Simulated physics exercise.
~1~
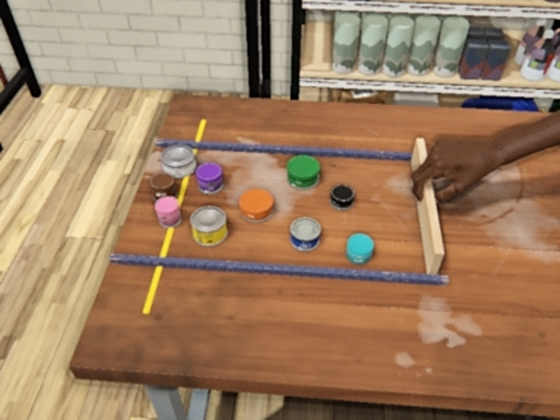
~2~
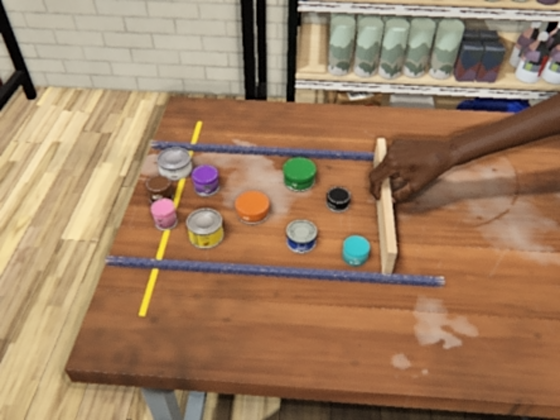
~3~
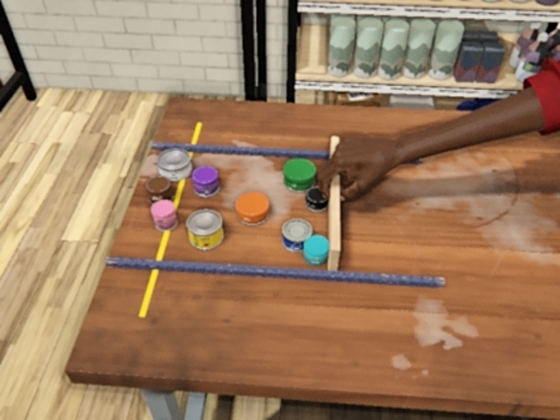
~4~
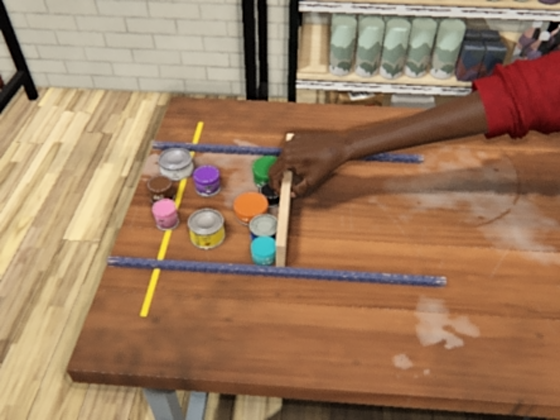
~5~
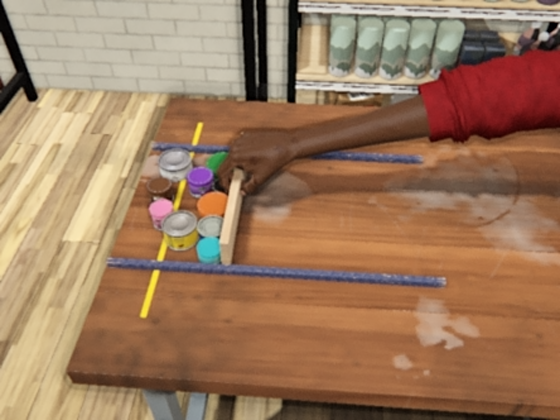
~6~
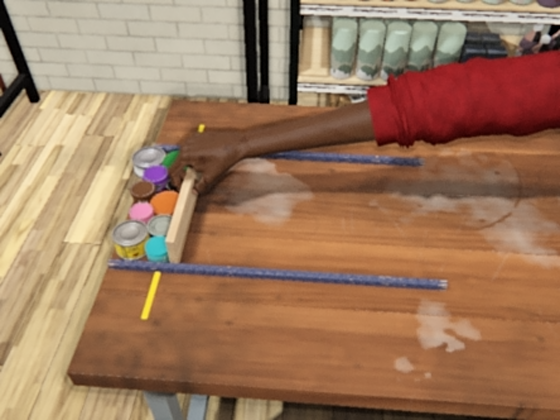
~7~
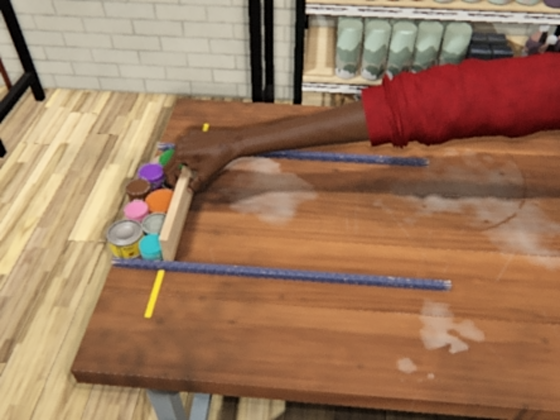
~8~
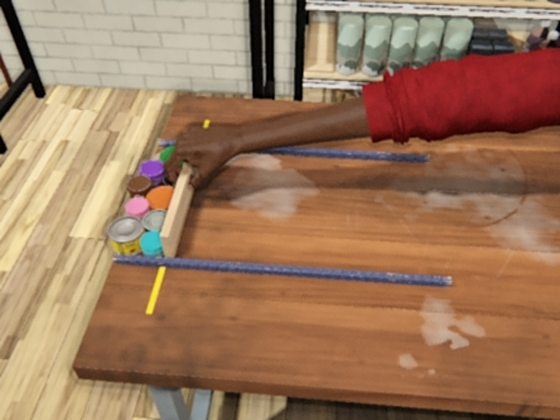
On a wooden table with two blue strips and a yellow tape line, a hand slides an upright board left, gathering small colourful paint pots and pushing them past the tape toward the table's edge, where the board stops, the pots bunched together and one whitish pot no longer visible.
